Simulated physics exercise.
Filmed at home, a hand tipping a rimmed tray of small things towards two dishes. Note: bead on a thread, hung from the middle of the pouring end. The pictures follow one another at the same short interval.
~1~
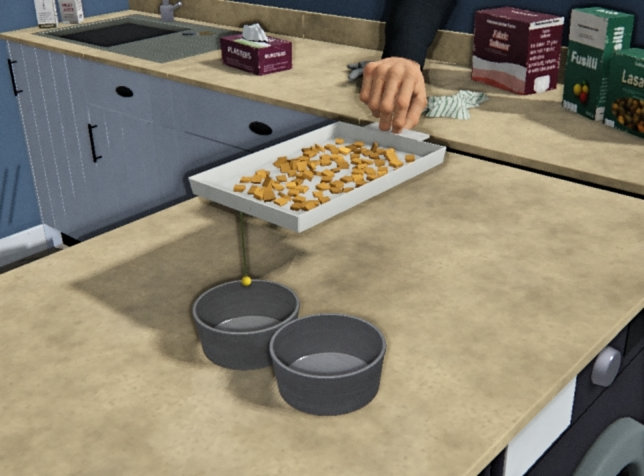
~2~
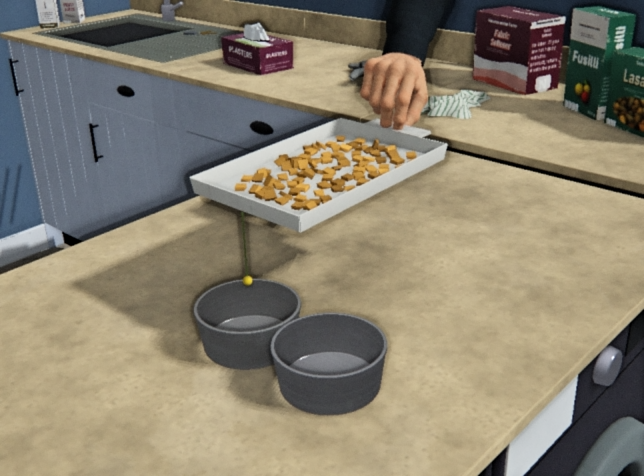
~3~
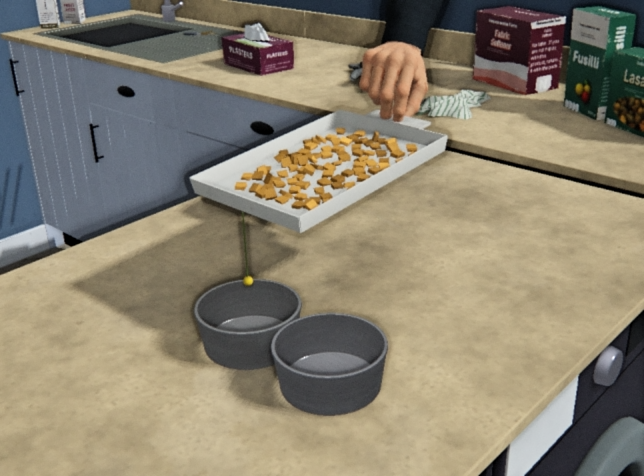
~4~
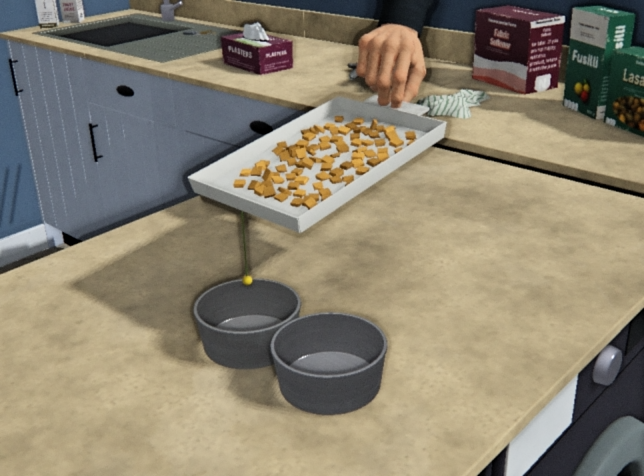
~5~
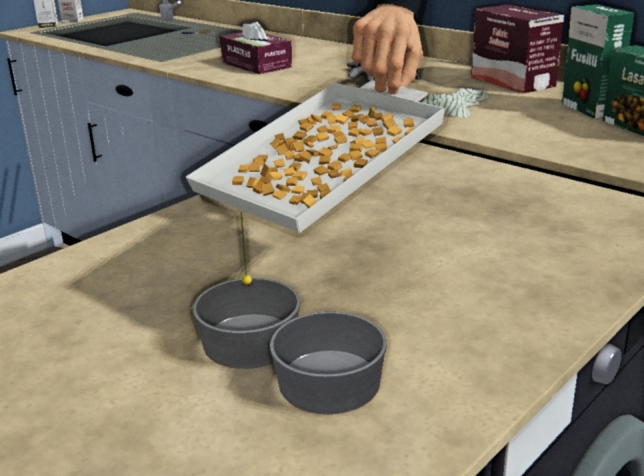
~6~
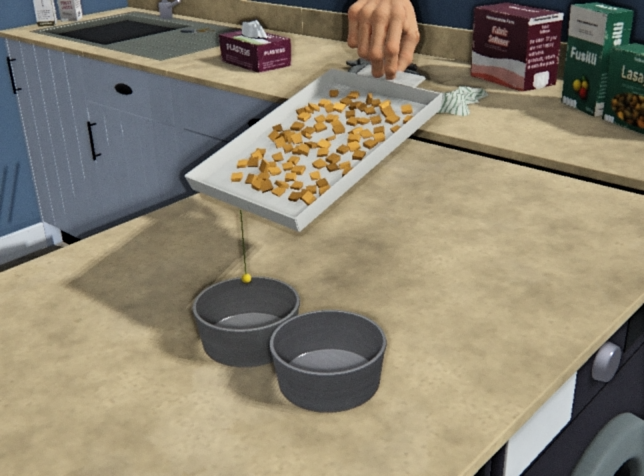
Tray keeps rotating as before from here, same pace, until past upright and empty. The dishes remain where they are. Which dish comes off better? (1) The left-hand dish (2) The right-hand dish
The left-hand dish.
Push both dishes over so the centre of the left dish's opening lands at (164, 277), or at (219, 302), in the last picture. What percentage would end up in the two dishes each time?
Trial 1 near 90 %, trial 2 near 90 %.
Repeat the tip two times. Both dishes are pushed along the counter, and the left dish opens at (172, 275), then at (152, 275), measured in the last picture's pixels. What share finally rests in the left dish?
It comes to near 10 per cent the first time and near 10 per cent the second time.
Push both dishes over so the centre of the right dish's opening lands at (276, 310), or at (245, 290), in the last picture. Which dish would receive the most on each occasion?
Note: Try one - the dish on the right side; try two - the dish on the right side.
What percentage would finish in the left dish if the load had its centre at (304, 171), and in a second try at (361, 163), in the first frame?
First 60 %, then 60 %.
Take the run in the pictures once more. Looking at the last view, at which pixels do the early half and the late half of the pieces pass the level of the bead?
Around (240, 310) first; around (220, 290) second.
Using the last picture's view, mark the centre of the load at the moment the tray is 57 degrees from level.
The load is centred near (259, 173).
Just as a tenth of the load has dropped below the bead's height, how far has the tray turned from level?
The tilt then is about 75°.
Shortly afterwards, tray tipped steeply; the whole lot on the tray.
Next, tray tipped right over; the bulk on the tray; a little in the left dish; a little outside both.
Some moments later, tray tipped past a quarter turn; a little in the right dish; near half in the left dish; near a third outside both.
In the end, tray tipped past a quarter turn; a little in the right dish; near half in the left dish; near a third outside both.
